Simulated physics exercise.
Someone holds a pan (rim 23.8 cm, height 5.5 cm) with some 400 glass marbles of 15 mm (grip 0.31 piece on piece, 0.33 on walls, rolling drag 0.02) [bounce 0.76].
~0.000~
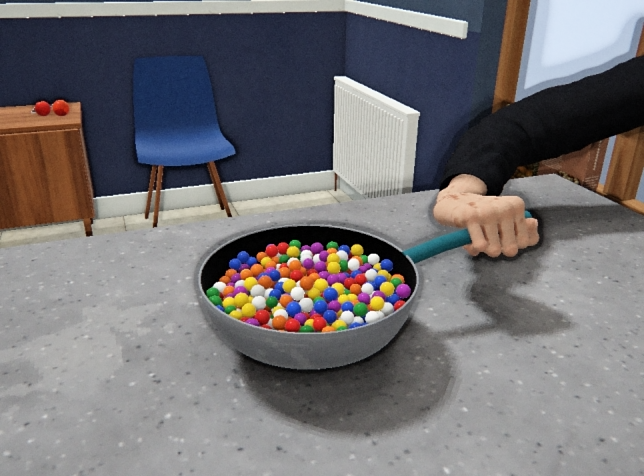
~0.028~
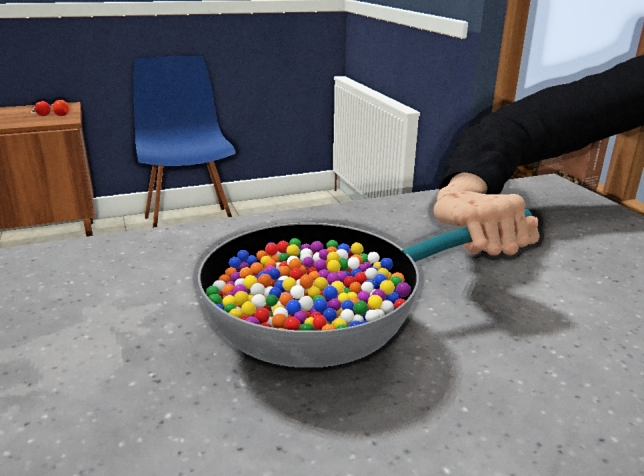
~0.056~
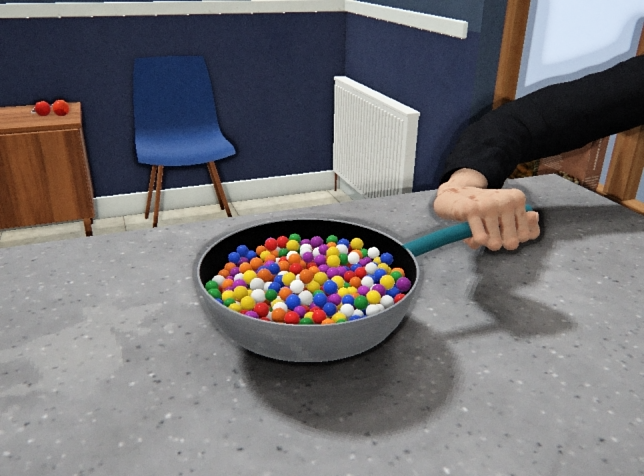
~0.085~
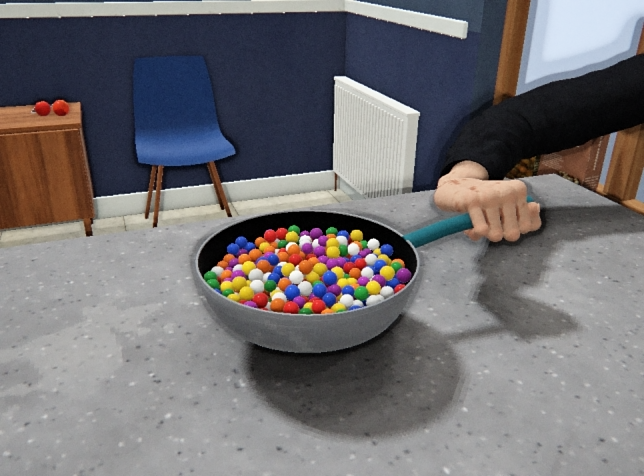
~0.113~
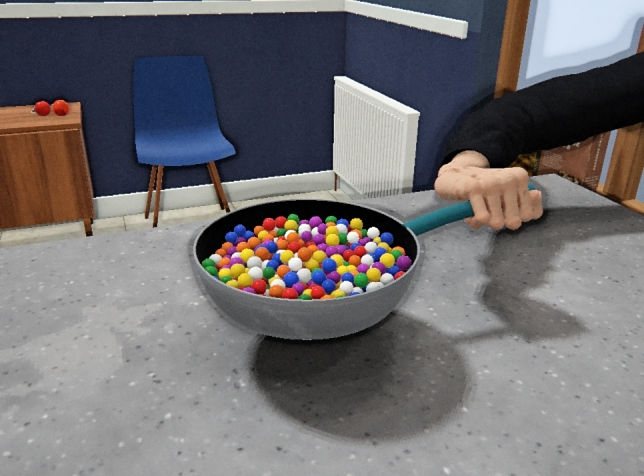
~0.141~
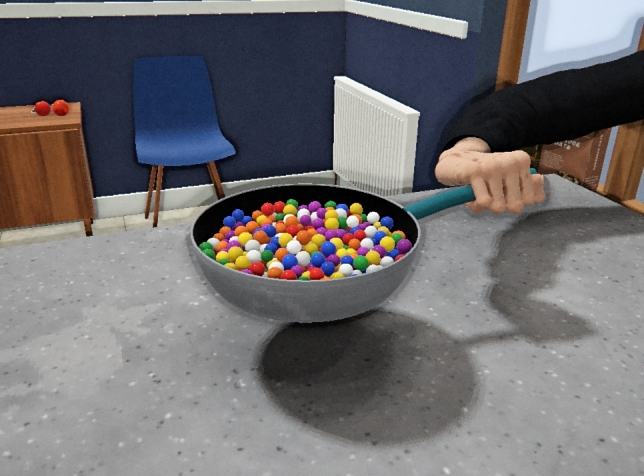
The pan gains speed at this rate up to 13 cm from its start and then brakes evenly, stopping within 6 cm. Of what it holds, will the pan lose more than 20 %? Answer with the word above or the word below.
The word is below.
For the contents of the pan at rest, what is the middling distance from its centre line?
Value: About 7.5 centimetres.
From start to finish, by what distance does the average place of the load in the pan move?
The centre of the load shifts around 1.0 cm.
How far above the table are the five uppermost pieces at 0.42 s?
Estimate: Close to 28 cm.
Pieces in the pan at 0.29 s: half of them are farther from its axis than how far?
Roughly 7.5 cm.
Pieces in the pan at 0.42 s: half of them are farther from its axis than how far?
7.0 cm, give or take.
After 0.29 s, pan 100 %; middle of the pieces not yet landed near (297, 123).
Then, at 0.42 s, pan 100 %; middle of the pieces not yet landed near (289, 132).
After 0.53 s, pan 100 %; middle of the pieces not yet landed near (291, 133).
Then, at 0.64 s, pan 100 %; middle of the pieces not yet landed near (291, 134).
In the end, at 1.0 s, pan 100 %.
